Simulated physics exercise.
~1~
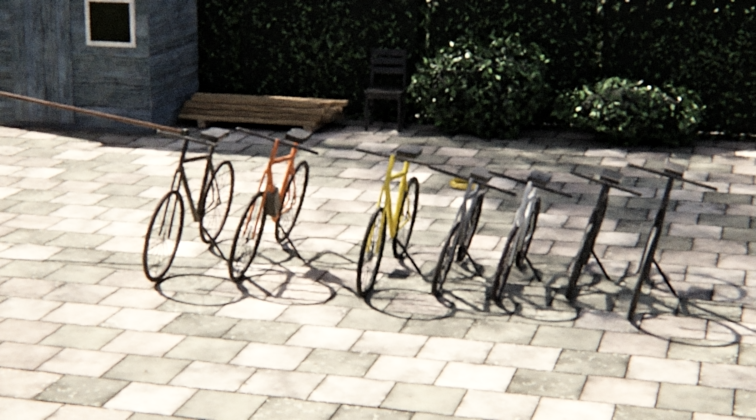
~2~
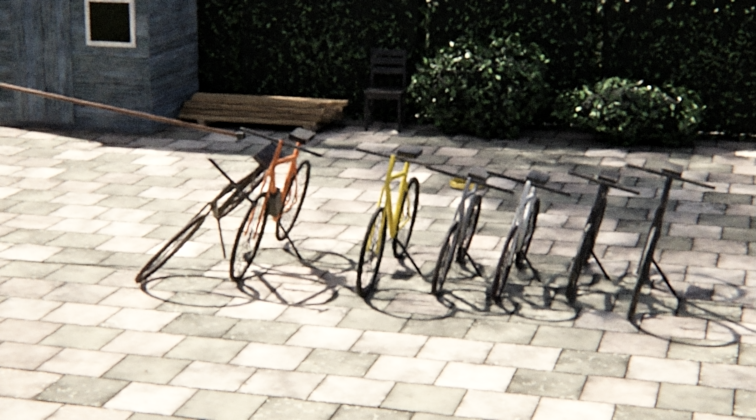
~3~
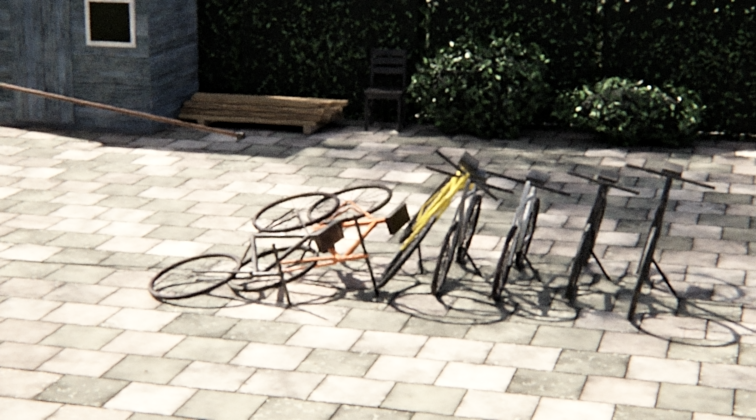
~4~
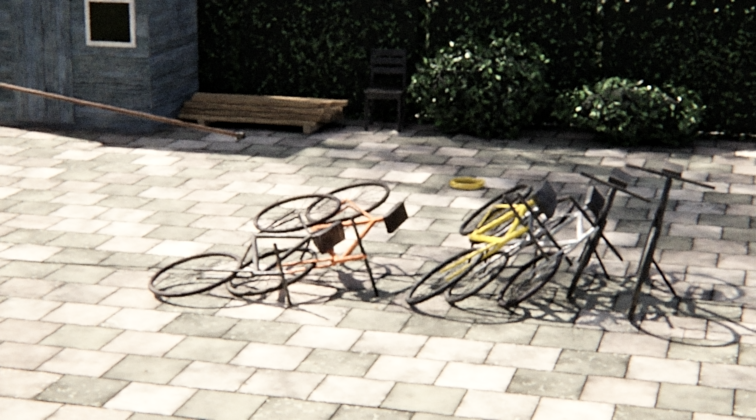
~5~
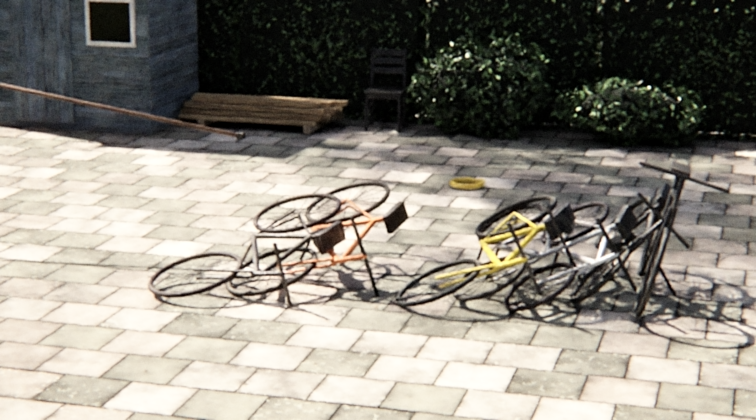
A row of seven bicycles, with a dark one at the left, then an orange one, a yellow one and grey and black ones to the right, stands on sunlit pale paving, seen from slightly above. Behind them are a blue-grey shed, a wooden pallet, a dark chair and bushes before a hedge. A long pole reaching in from the left tips the first bicycle rightward onto the orange one. Both topple, and the yellow bicycle tilts into its neighbours, which go over in turn while a yellow ring lies on the ground behind. Finally, only the rightmost bicycle remains standing beside the tangled heap.
